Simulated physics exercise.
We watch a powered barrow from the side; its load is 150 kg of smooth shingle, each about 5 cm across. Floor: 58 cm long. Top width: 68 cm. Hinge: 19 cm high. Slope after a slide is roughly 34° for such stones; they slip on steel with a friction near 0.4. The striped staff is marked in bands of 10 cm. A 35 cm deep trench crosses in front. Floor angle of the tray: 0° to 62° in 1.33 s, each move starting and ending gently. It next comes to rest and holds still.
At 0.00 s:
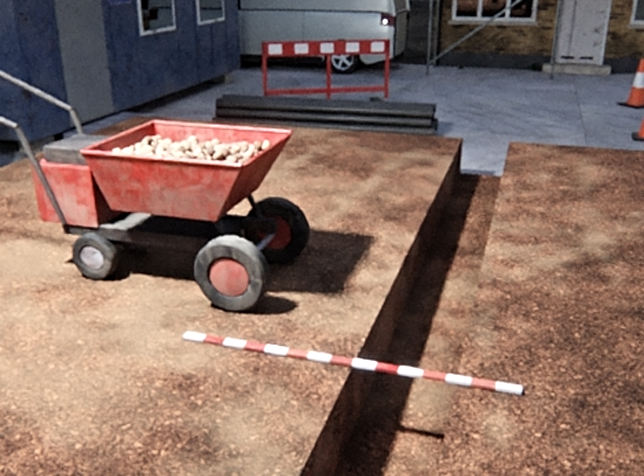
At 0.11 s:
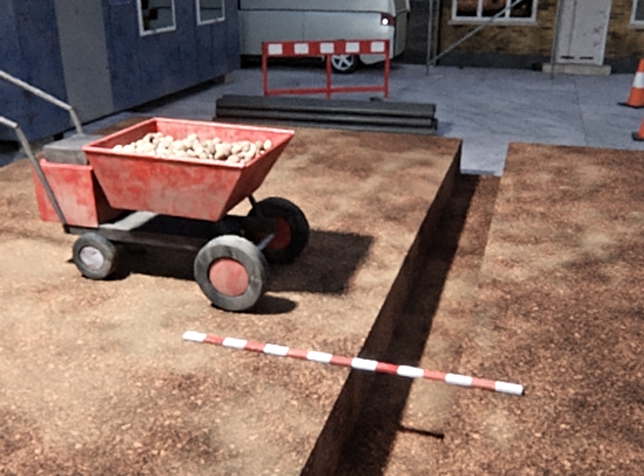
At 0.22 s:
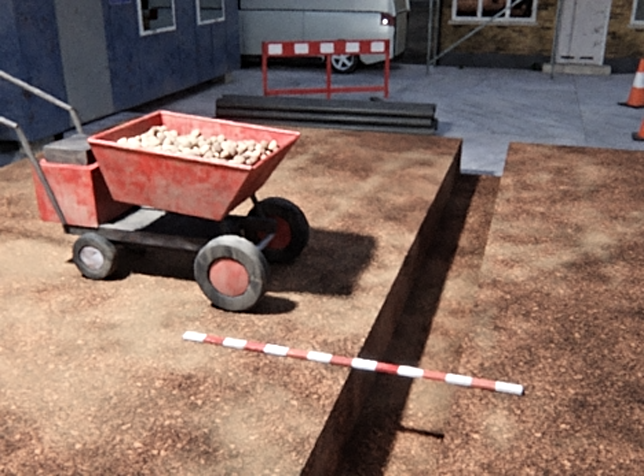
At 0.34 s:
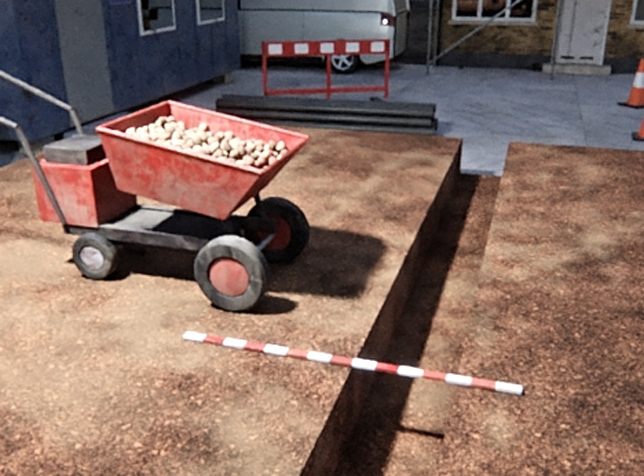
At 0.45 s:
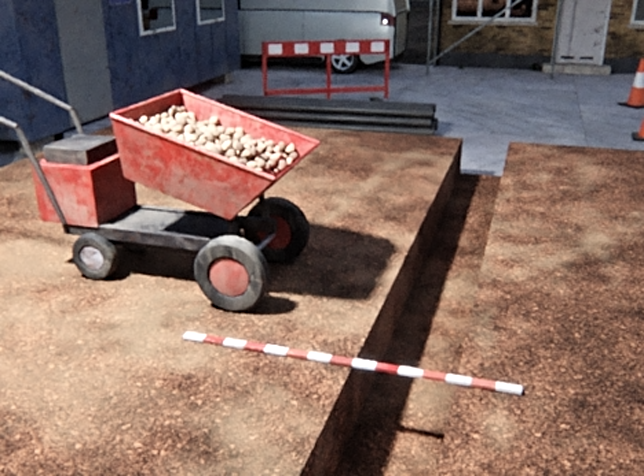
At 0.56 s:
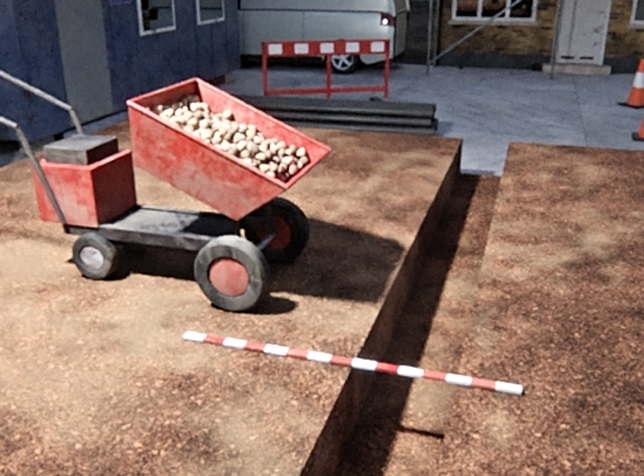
In a paved yard, a red barrow's tray of pale stones tilting steadily toward the right, its rear rising, beside a trench.
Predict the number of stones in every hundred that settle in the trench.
Close to 63 in a hundred.
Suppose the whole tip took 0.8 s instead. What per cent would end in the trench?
About 65%.
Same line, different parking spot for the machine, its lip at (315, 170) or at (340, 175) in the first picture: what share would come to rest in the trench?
First place: Near 45%; second place: Near 30%.
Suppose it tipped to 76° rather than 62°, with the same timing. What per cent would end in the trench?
Roughly 100 percent.
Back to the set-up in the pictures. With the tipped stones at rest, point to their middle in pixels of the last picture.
In the last view, about (419, 355).
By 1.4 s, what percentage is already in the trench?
By then, around 20 percent.
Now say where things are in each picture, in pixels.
In the first picture, the tray is at 0°, its lip at (242, 166); the top of the load is at (191, 148).
In the second picture, the tray is at 1°, its lip at (244, 167); the top of the load is at (186, 146); the stones move at 0.2 m/s on average.
In the third picture, the tray is at 5°, its lip at (251, 169); the top of the load is at (178, 139); the stones move at 0.4 m/s on average.
In the fourth picture, lip at (262, 173), floor tilted 10°, highest stones at (164, 127); the stones move at 0.5 m/s on average.
In the fifth picture, the tray is at 16°, its lip at (274, 179); the top of the load is at (172, 116); the stones move at 0.6 m/s on average.
In the sixth picture, the tray is at 24°, its lip at (288, 188); the top of the load is at (184, 105); the stones move at 0.7 m/s on average.
After 1.0 s the floor is at 52°; 100 % in the tray; the foremost stones are at (344, 210).
After 1.4 s the floor is at 62°; 74 % in the tray, 7 % short of the trench, 19 % in the trench; the foremost stones are at (446, 361).
After 1.8 s the floor is at 62°; 47 % in the tray, 7 % short of the trench, 46 % in the trench; the foremost stones are at (463, 357).
After 3.7 s the floor is at 62°; 27 % in the tray, 10 % short of the trench, 63 % in the trench; the foremost stones are at (465, 346).
